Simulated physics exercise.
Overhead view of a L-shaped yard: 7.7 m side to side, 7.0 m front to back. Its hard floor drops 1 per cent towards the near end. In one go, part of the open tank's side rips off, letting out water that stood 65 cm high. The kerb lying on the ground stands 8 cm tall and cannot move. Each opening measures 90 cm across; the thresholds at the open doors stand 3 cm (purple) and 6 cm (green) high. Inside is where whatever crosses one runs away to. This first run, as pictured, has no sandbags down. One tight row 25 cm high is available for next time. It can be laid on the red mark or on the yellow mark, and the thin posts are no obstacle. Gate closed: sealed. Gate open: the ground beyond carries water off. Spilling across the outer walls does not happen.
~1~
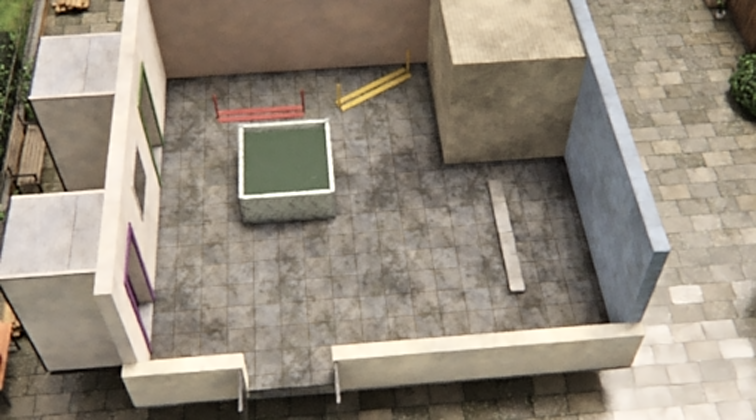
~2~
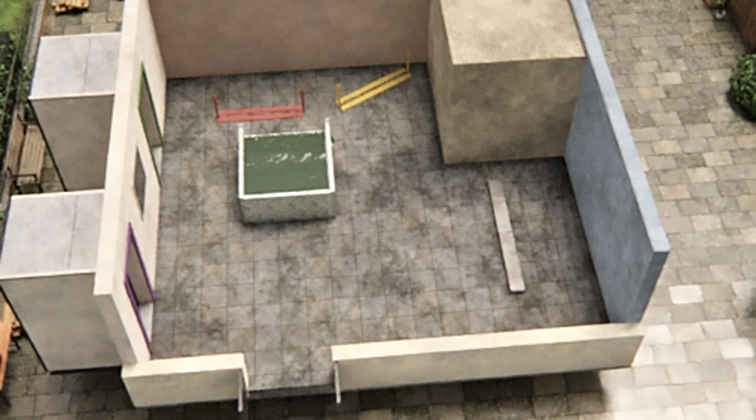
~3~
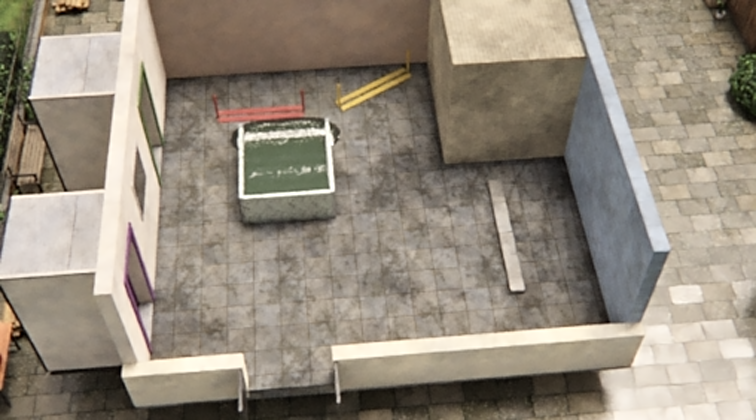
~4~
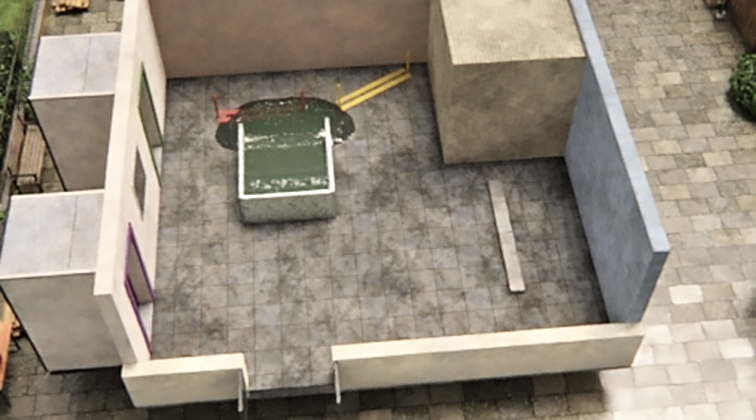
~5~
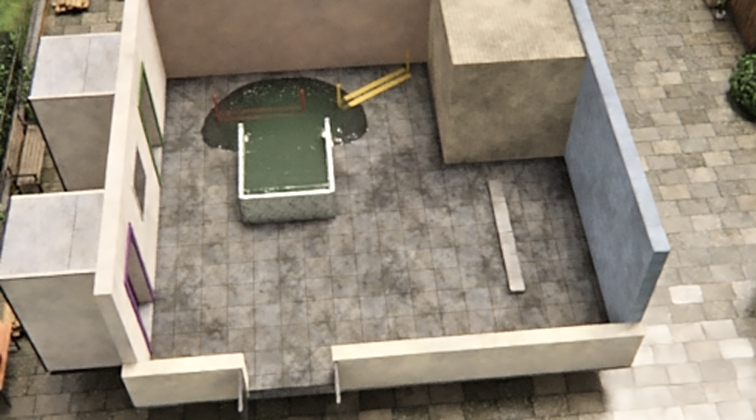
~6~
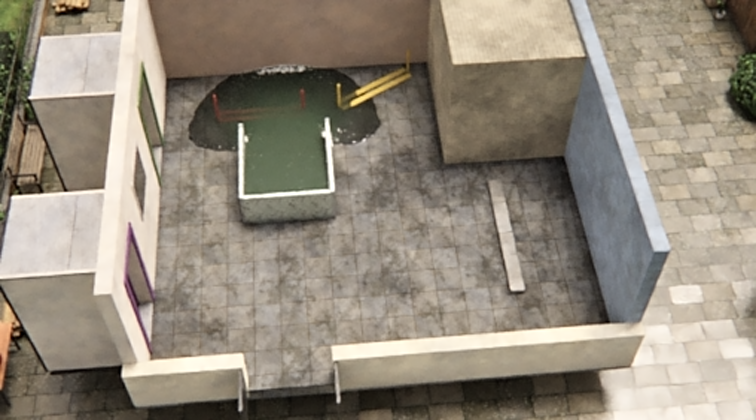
Dark green water pours from the far side of the open tank and spreads around the red bench.
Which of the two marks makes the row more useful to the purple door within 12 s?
The red mark does.
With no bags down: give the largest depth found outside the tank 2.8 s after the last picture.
Max depth: Near 20 cm.
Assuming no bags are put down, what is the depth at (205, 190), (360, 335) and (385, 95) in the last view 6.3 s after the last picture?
Around 4 cm, 3 cm and 6 cm.
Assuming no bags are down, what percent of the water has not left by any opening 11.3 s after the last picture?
About 84 per cent remains.
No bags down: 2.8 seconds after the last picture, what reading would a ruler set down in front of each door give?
In centimetres, purple: 0; green: 7.
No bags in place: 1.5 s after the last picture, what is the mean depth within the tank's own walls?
Roughly 17 centimetres deep.
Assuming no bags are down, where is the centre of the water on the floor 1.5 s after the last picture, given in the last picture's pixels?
Roughly (283, 120) in the last view.
Then, 0.7 s after the last picture water covers 20 % of the floor and is deepest (36 cm) near (281, 76) in the run without bags; in at the purple door, 0 L with no bags, 0 L with the row on red, 0 L on yellow.
Then, 1.5 s after the last picture water covers 20 % of the floor and is deepest (36 cm) near (167, 83) in the run without bags; in at the purple door, 0 L with no bags, 0 L with the row on red, 0 L on yellow.
Then, 2.8 s after the last picture water covers 35 % of the floor and is deepest (20 cm) near (421, 73) in the run without bags; in at the purple door, 0 L with no bags, 0 L with the row on red, 0 L on yellow.
Then, 6.3 s after the last picture water covers 80 % of the floor and is deepest (12 cm) near (149, 385) in the run without bags; in at the purple door, 0 L with no bags, 0 L with the row on red, 0 L on yellow.
Then, 11.3 s after the last picture water covers 90 % of the floor and is deepest (7 cm) near (149, 385) in the run without bags; in at the purple door, 26 L with no bags, 3 L with the row on red, 30 L on yellow.
